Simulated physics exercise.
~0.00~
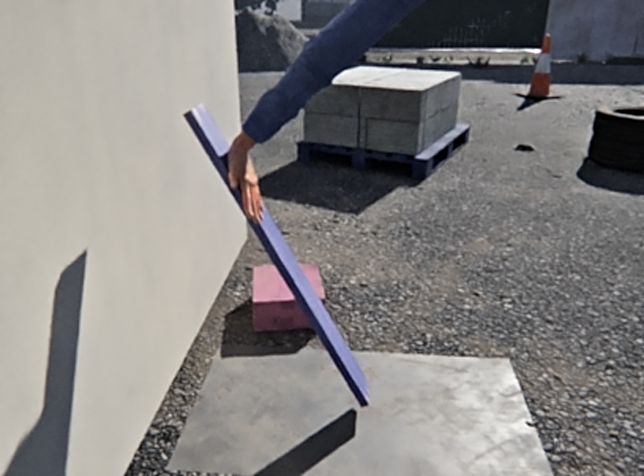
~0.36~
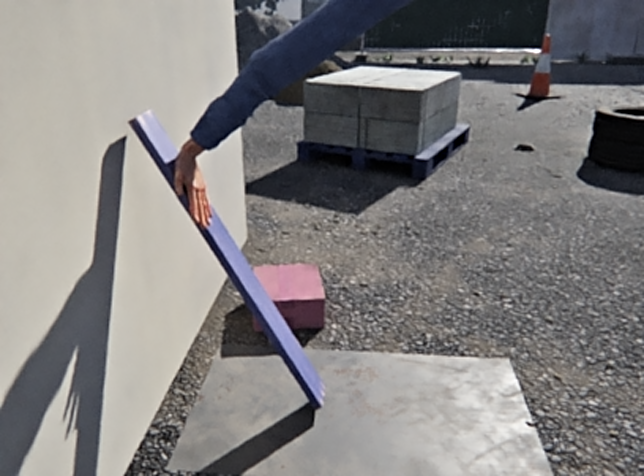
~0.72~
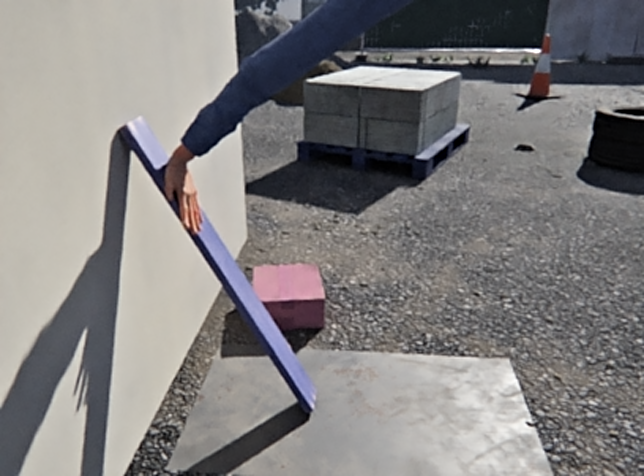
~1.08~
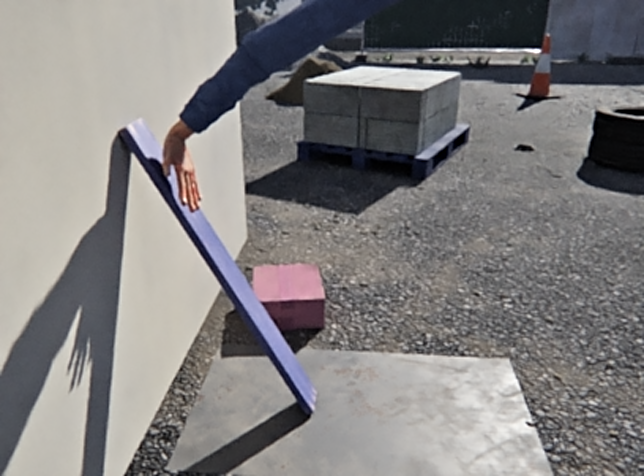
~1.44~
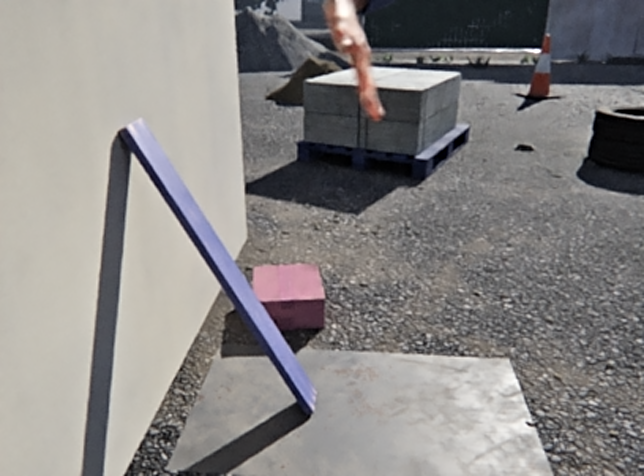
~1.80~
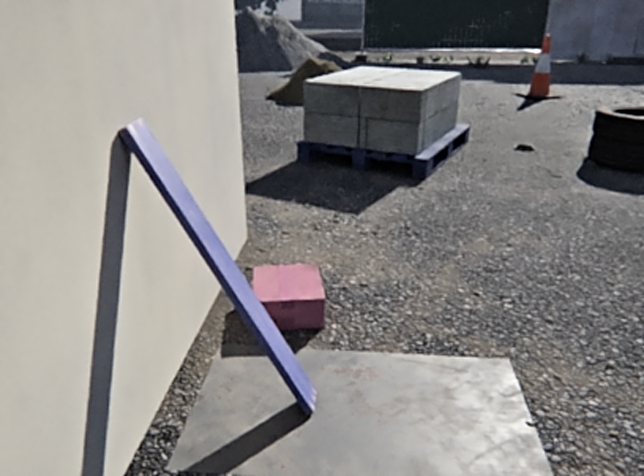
Hand leaning a blue plank against a pale wall beside a pink box, then letting go and withdrawing as the plank stays propped.
